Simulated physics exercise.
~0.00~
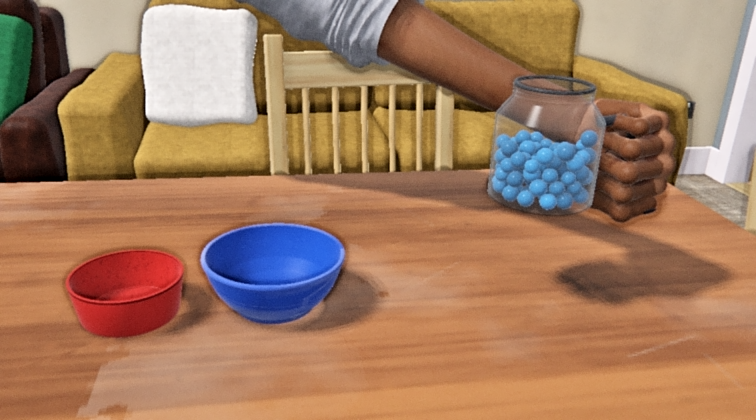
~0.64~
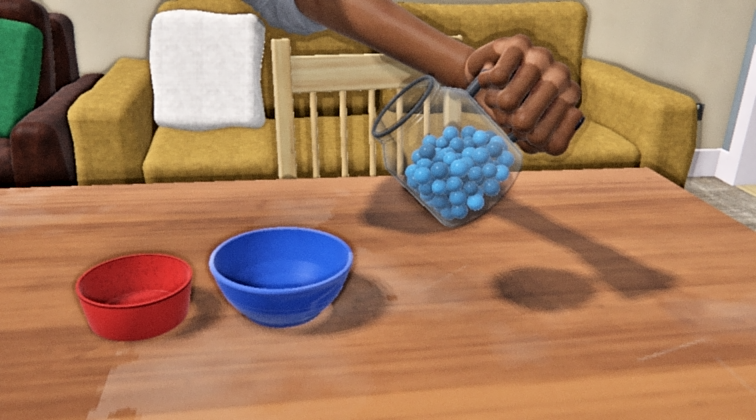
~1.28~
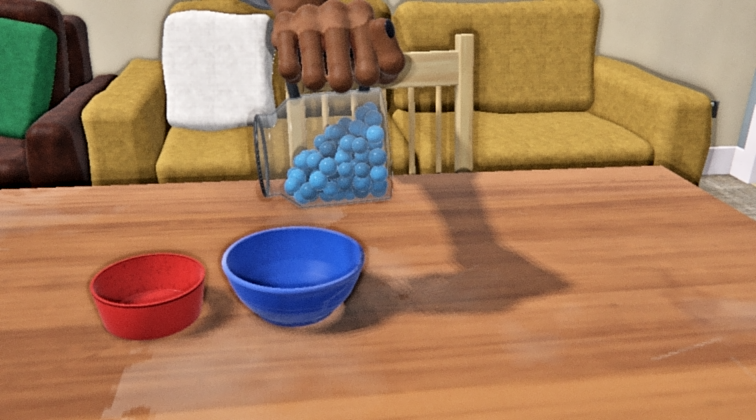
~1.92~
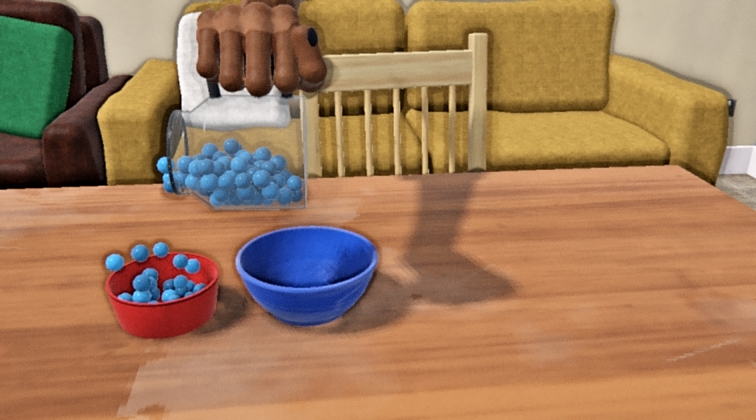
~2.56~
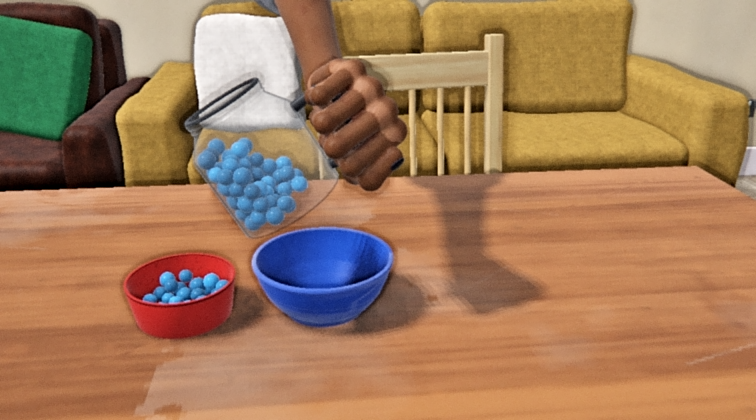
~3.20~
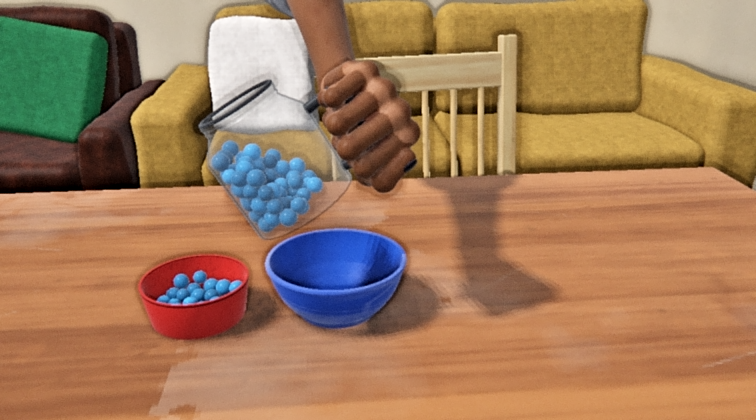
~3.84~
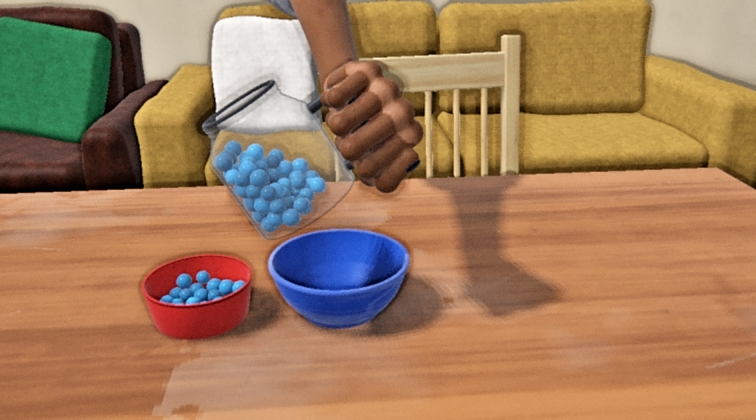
The footage shows a hand carrying a clear jar of blue balls leftward over a wooden table, tipping it so some fall into a red dish, then turning it partly back and holding it tilted above an empty blue bowl, most balls still in the jar.
